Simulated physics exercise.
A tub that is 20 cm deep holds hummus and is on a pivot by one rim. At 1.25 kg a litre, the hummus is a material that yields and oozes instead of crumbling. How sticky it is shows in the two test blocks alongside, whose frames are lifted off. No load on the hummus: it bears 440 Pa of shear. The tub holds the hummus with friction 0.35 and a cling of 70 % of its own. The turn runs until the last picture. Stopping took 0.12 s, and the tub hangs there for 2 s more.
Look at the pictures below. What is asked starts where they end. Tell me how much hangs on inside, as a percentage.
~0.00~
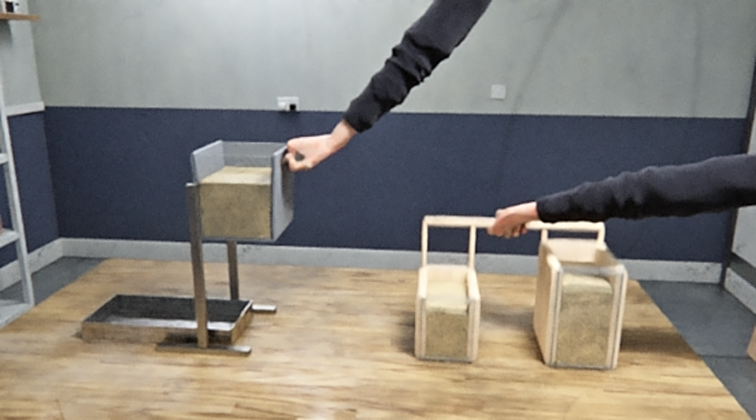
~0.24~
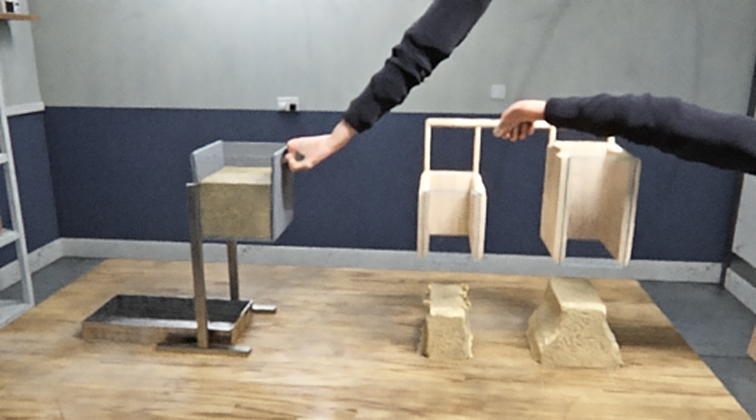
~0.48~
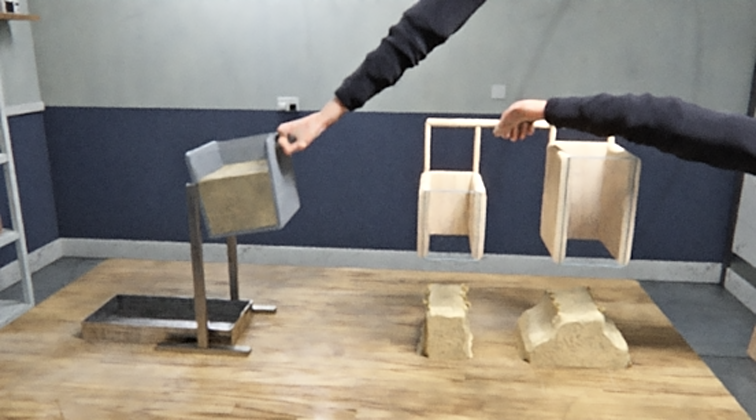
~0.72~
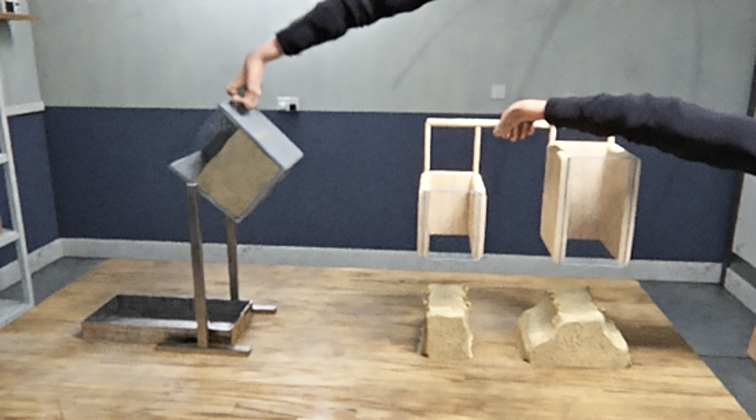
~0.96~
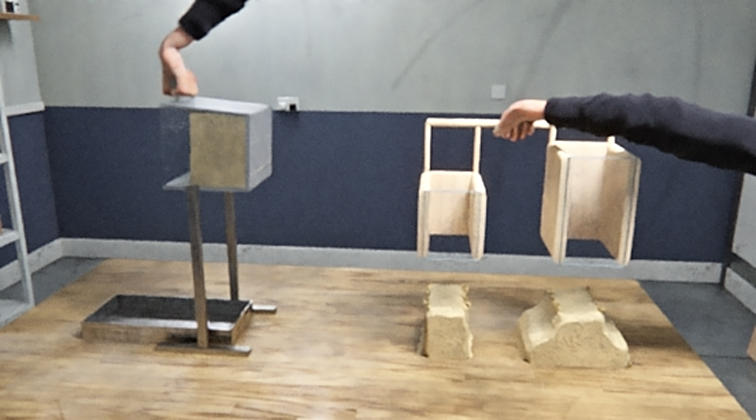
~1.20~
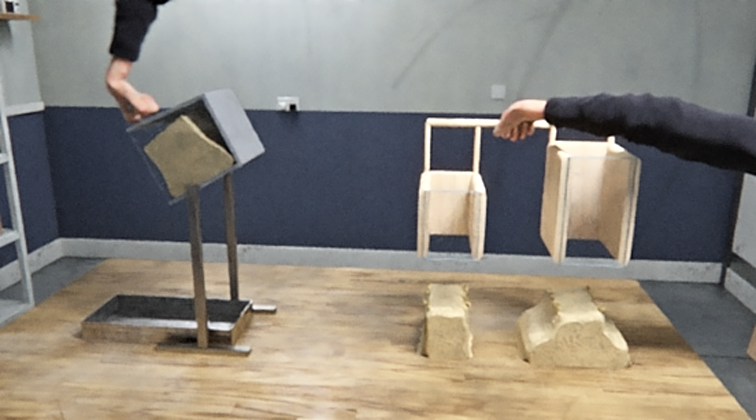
Near 0 %.
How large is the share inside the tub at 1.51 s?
Near 0 %.
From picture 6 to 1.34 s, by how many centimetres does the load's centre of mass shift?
About 11 cm.
After 1.34 s, the tub is at 117 degrees and holds 48 %.
After 1.51 s, the tub is at 117 degrees and holds 0 %.
After 1.68 s, the tub is at 117 degrees and holds 0 %.
After 1.85 s, the tub is at 117 degrees and holds 0 %.
After 3.20 s, the tub is at 117 degrees and holds 0 %.
